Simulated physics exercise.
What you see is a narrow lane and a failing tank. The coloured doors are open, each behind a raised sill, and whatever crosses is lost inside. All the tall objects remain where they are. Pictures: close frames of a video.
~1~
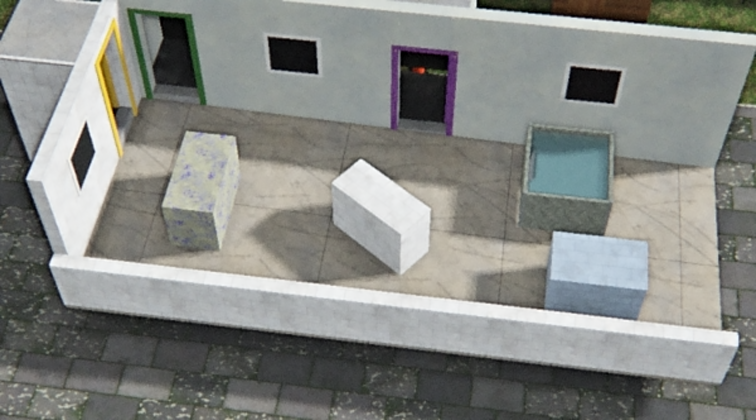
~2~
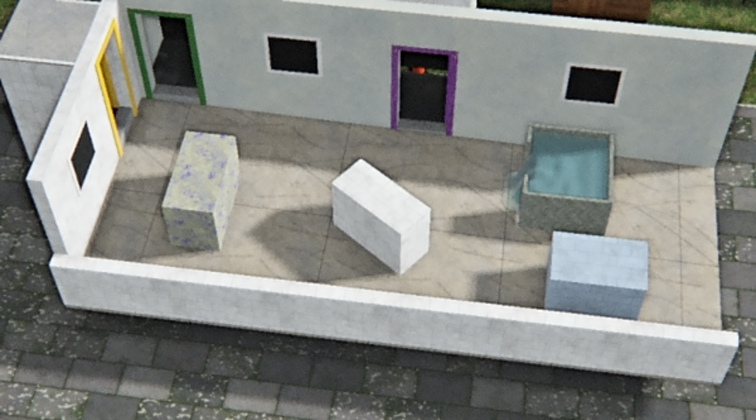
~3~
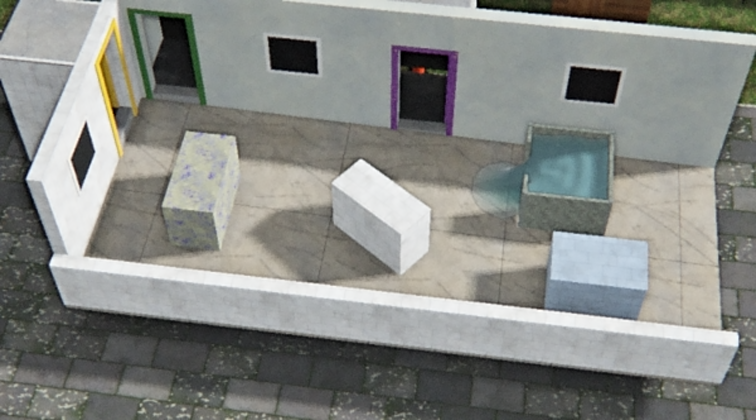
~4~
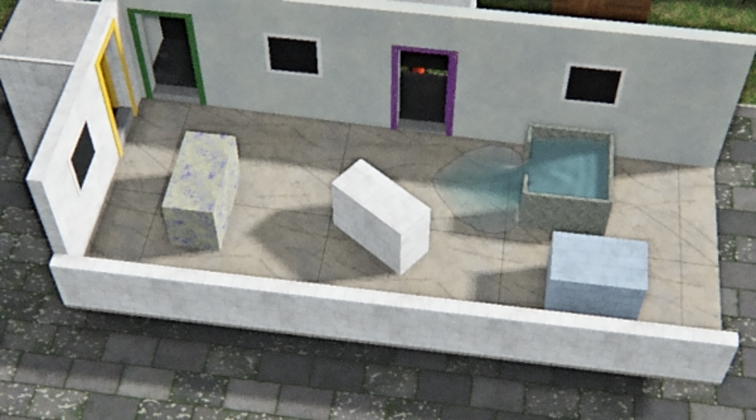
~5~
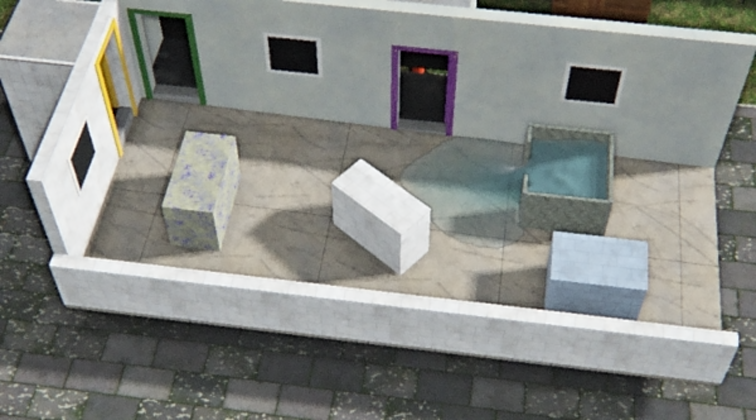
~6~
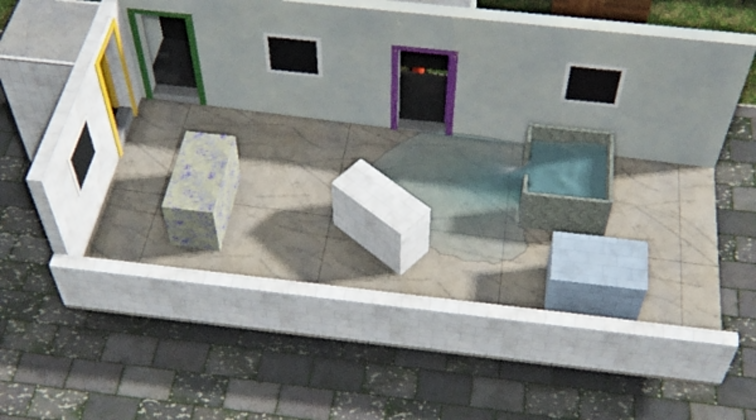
Water pouring from the left side of a stone tank, spreading leftward across a walled courtyard floor to a white block.
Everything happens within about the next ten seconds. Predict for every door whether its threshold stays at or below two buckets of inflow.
The green door stays at or below. The yellow door stays at or below. The purple door goes above two buckets.
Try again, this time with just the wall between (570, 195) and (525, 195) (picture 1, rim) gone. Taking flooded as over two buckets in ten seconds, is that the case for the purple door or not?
So the purple door ends up below after ten seconds.
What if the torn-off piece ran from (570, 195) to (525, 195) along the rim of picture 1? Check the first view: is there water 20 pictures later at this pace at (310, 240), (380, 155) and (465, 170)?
Listed order gives sopping; left alone; left alone.
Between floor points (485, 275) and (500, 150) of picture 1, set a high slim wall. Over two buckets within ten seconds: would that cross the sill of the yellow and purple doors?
Note - yellow safe / purple safe.
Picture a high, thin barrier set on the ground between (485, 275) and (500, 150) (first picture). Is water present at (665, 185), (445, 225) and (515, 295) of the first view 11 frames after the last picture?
Lab note - spot 1 inundated, spot 2 parched, spot 3 inundated.
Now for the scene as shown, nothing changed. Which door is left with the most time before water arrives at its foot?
That is the one in yellow.
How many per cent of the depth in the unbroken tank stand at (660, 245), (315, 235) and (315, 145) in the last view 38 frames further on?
Around 0, 2 and 6 %.
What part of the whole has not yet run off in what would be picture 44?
Near 94 in a hundred.
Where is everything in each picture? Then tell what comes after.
The water tank at (569, 165) is whole and still, in the first frame.
Water pours out at (526, 182) and has run to (512, 208), in the second frame.
The front is at (476, 193), out from the gap at (526, 182), in the third frame.
The front is at (439, 188), out from the gap at (526, 183), in the fourth frame.
The front is at (406, 181), out from the gap at (526, 183), in the fifth frame.
The front is at a hidden place, out from the gap at (526, 182), in the sixth frame.
A moment on, water covers 30 % of the floor; the green door not reached, the yellow door not reached, the purple door under two buckets in.
Next, water covers 40 % of the floor; the green door not reached, the yellow door not reached, the purple door over two buckets in.
Then, water covers 50 % of the floor; the green door wet at the sill, nothing in, the yellow door wet at the sill, nothing in, the purple door over two buckets in.
Later, water covers 75 % of the floor; the green door under two buckets in, the yellow door wet at the sill, nothing in, the purple door over two buckets in.
In the end, water covers 75 % of the floor; the green door under two buckets in, the yellow door wet at the sill, nothing in, the purple door far over two buckets in.
